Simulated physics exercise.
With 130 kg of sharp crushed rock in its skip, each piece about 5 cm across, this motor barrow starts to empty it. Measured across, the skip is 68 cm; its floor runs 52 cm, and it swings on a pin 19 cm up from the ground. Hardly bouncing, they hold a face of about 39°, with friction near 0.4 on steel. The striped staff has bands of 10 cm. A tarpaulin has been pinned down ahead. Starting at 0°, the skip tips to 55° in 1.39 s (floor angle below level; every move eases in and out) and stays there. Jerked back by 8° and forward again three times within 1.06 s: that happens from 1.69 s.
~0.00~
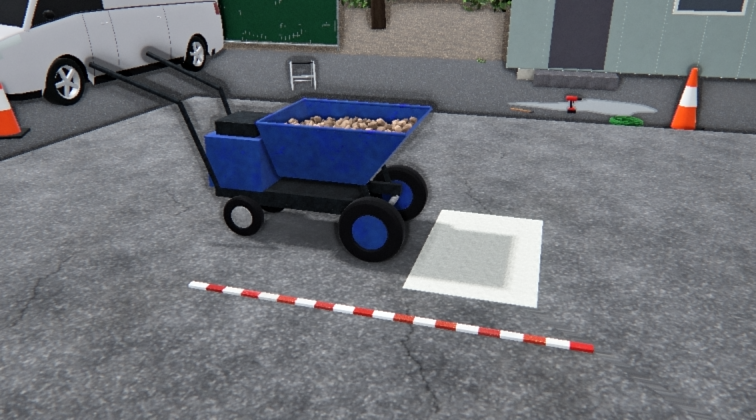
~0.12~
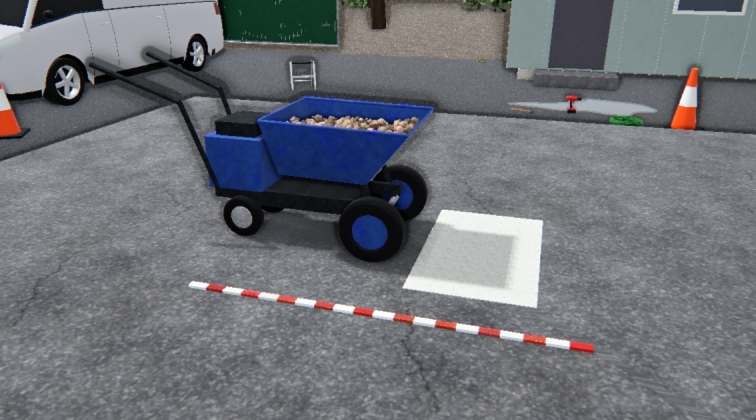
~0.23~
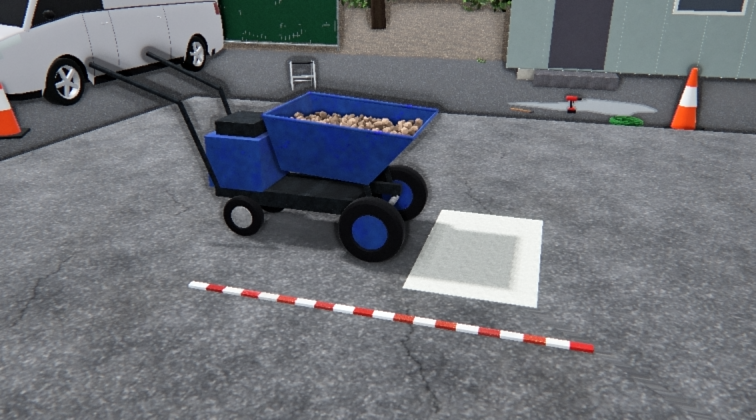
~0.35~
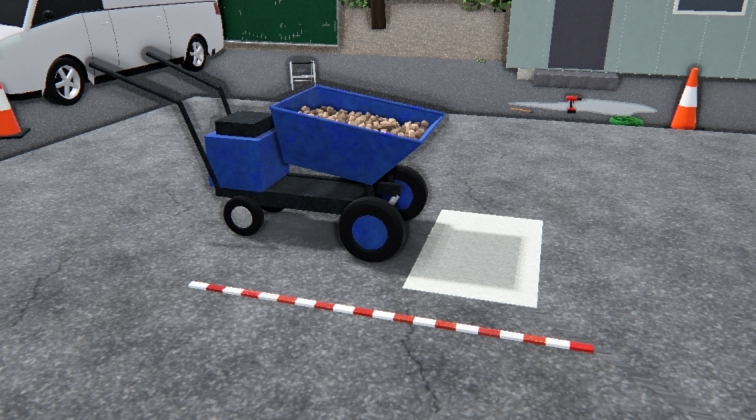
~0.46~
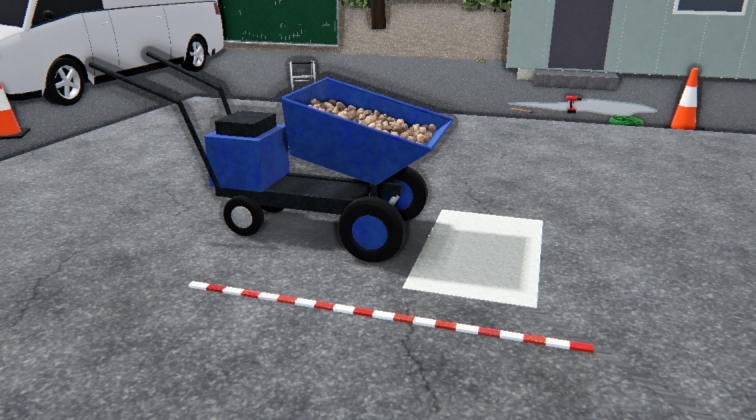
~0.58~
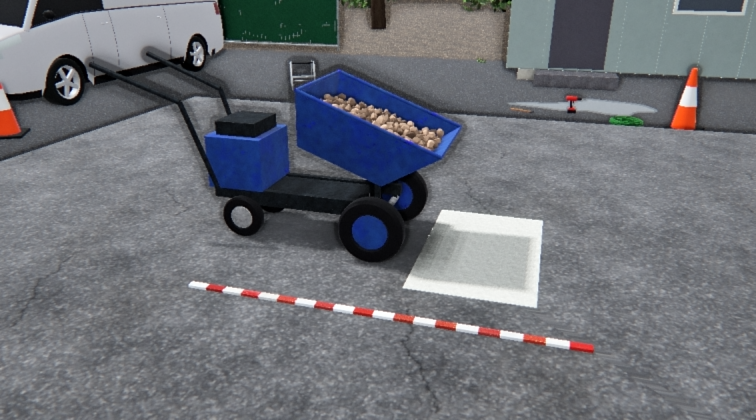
A blue motor barrow loaded with crushed rock stood still on the grey tarmac beside a white sheet, then its skip tilted steadily forward to the right, its back end rising as the stones shifted slightly.
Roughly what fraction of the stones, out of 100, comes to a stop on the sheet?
About 25 out of 100.
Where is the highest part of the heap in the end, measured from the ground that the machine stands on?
Close to 14 cm above that ground.
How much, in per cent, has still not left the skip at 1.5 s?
It holds some 100 per cent.
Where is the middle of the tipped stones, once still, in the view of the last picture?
Their middle ends up near (507, 254).
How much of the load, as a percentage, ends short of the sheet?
Load fraction: Approx. 0 %.
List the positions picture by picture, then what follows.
In the first frame, the skip is at 0°, its lip at (406, 135); the top of the load is at (373, 124).
The second frame shows lip at (408, 136), floor tilted 1°, highest stones at (367, 123); the stones move at 0.2 m/s on average.
In the third frame, the skip is at 4°, its lip at (413, 139); the top of the load is at (350, 119); the stones move at 0.3 m/s on average.
The fourth frame shows lip at (421, 143), floor tilted 9°, highest stones at (330, 114); the stones move at 0.4 m/s on average.
The fifth frame shows lip at (431, 150), floor tilted 14°, highest stones at (328, 108); the stones move at 0.5 m/s on average.
In the sixth frame, the skip is at 21°, its lip at (441, 158); the top of the load is at (338, 101); the stones move at 0.5 m/s on average.
After 1.0 s the floor is at 46°; 100 % in the skip; the foremost stones are at (462, 177).
After 1.5 s the floor is at 55°; 99 % in the skip, 1 % on the sheet; the foremost stones are at (494, 227).
After 3.2 s the floor is at 55°; 72 % in the skip, 25 % on the sheet, 3 % off the sheet elsewhere; the foremost stones are at (570, 270).
After 5.2 s the floor is at 55°; 71 % in the skip, 26 % on the sheet, 3 % off the sheet elsewhere; the foremost stones are at (580, 276).
